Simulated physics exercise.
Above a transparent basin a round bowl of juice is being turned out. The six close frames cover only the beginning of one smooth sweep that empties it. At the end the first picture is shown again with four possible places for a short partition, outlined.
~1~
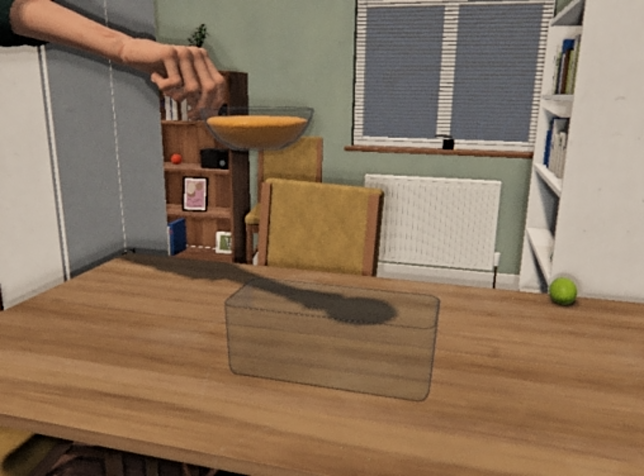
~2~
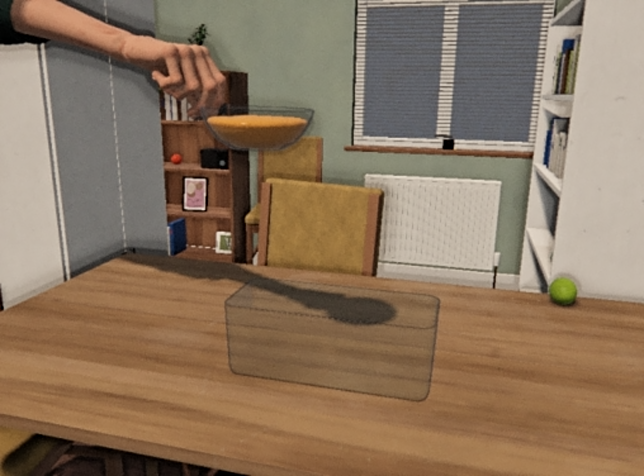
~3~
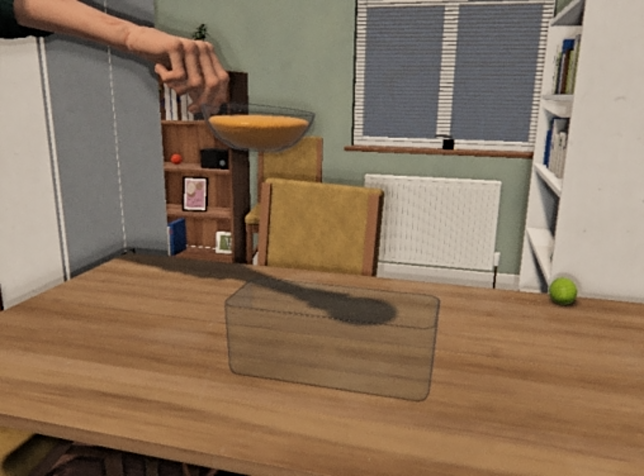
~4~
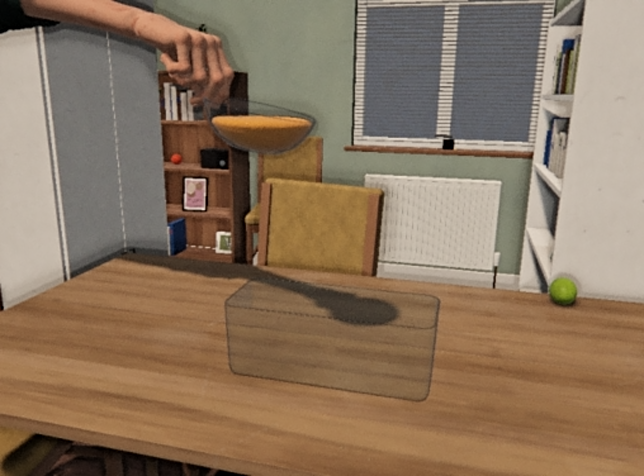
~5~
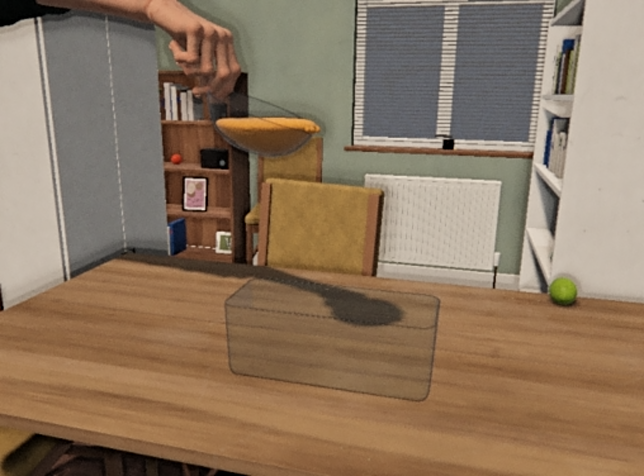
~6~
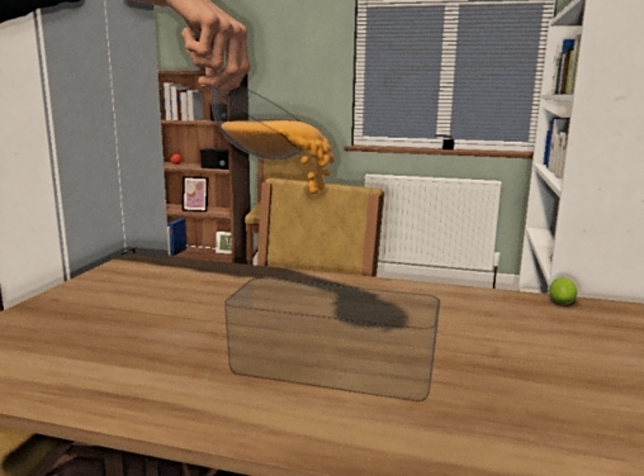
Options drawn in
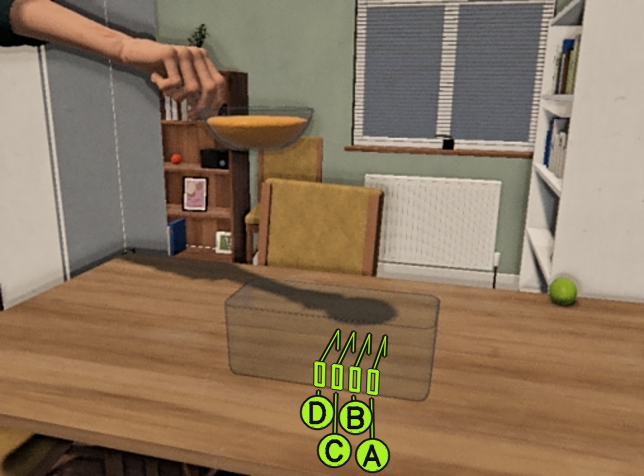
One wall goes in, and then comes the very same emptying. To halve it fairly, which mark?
Go for B.
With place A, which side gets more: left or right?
More ends on the left.
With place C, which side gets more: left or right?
More ends on the right.
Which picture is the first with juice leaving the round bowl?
In picture 5.
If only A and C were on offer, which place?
The answer is C.
In lime, A at (371, 399); B at (353, 396); C at (335, 393); D at (318, 391).
For place A, about 84 % ends left of the wall and 13 % right of it; 3 % is lost outside.
For place B, about 47 % ends left of the wall and 50 % right of it.
For place C, about 28 % ends left of the wall and 70 % right of it.
For place D, about 16 % ends left of the wall and 81 % right of it; 3 % is lost outside.
